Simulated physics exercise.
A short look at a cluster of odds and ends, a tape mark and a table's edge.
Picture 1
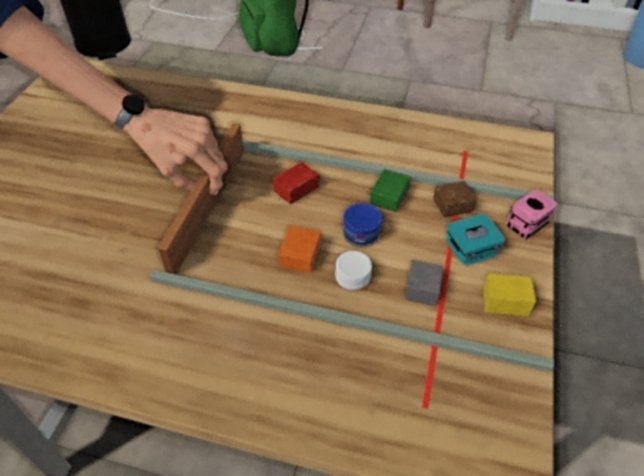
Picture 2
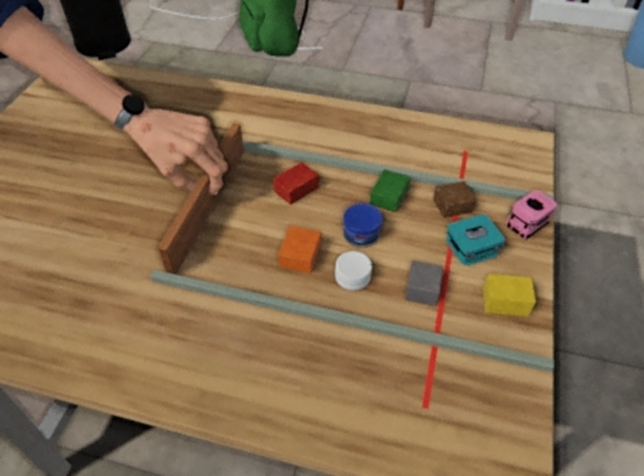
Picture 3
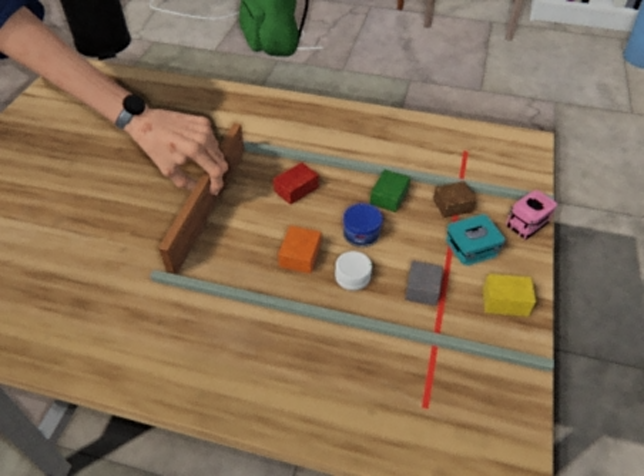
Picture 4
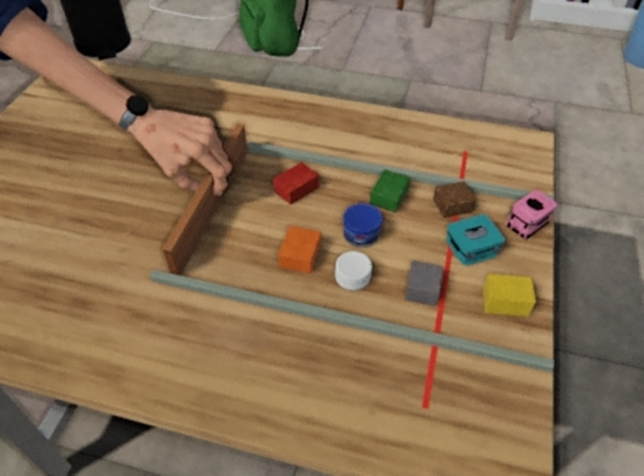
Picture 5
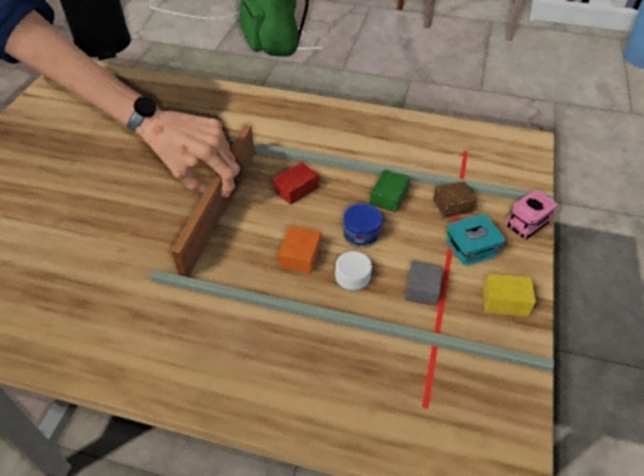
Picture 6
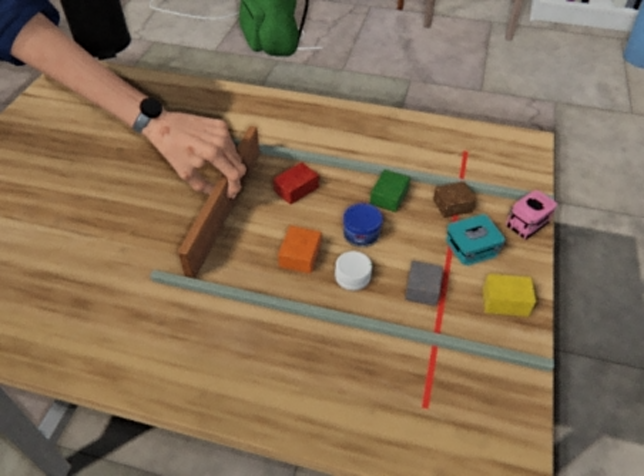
A hand with a dark watch grips an upright brown board at the left of a wooden table, seen from above at an angle. Between two pale green strips lie red, orange, green and brown blocks, a blue pot and a white disc, with grey, turquoise, yellow and pink items around a red tape line at right. The board stays still, then slides slightly right, touching nothing, while the camera holds steady.
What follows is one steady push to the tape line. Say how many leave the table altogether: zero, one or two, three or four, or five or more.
In the end the number that fall off is one or two.
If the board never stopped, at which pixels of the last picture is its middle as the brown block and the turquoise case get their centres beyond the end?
Its middle is around (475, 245) and around (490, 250).
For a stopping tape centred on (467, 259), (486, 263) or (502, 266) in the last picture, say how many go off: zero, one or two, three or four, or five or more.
In that order: 1 or 2; three or four; 5 or more.
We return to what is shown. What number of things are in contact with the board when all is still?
The number is 3.
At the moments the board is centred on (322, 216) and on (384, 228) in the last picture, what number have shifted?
3 and 7.
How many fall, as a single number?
Exactly 2.
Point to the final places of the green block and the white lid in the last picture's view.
About (501, 209), and the other about (498, 301).
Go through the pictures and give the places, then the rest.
In the first picture, pink case (531, 214); yellow block (508, 295); turquoise case (474, 240); board (206, 194); tape (449, 256).
In the second picture, yellow block (508, 295); board (206, 194).
In the third picture, turquoise case (474, 240); orange block (300, 249).
In the fourth picture, pink case (531, 214); blue pot (362, 226).
In the fifth picture, yellow block (508, 295); grey block (424, 283).
In the sixth picture, pink case (531, 214); yellow block (508, 295); turquoise case (474, 240); board (224, 197); tape (449, 256).
A little later, none off yet; pink case at rest near (531, 214); yellow block at rest near (508, 295); turquoise case at rest near (474, 240).
When it is over, the number that fall off is one or two; down, yellow block and pink case.
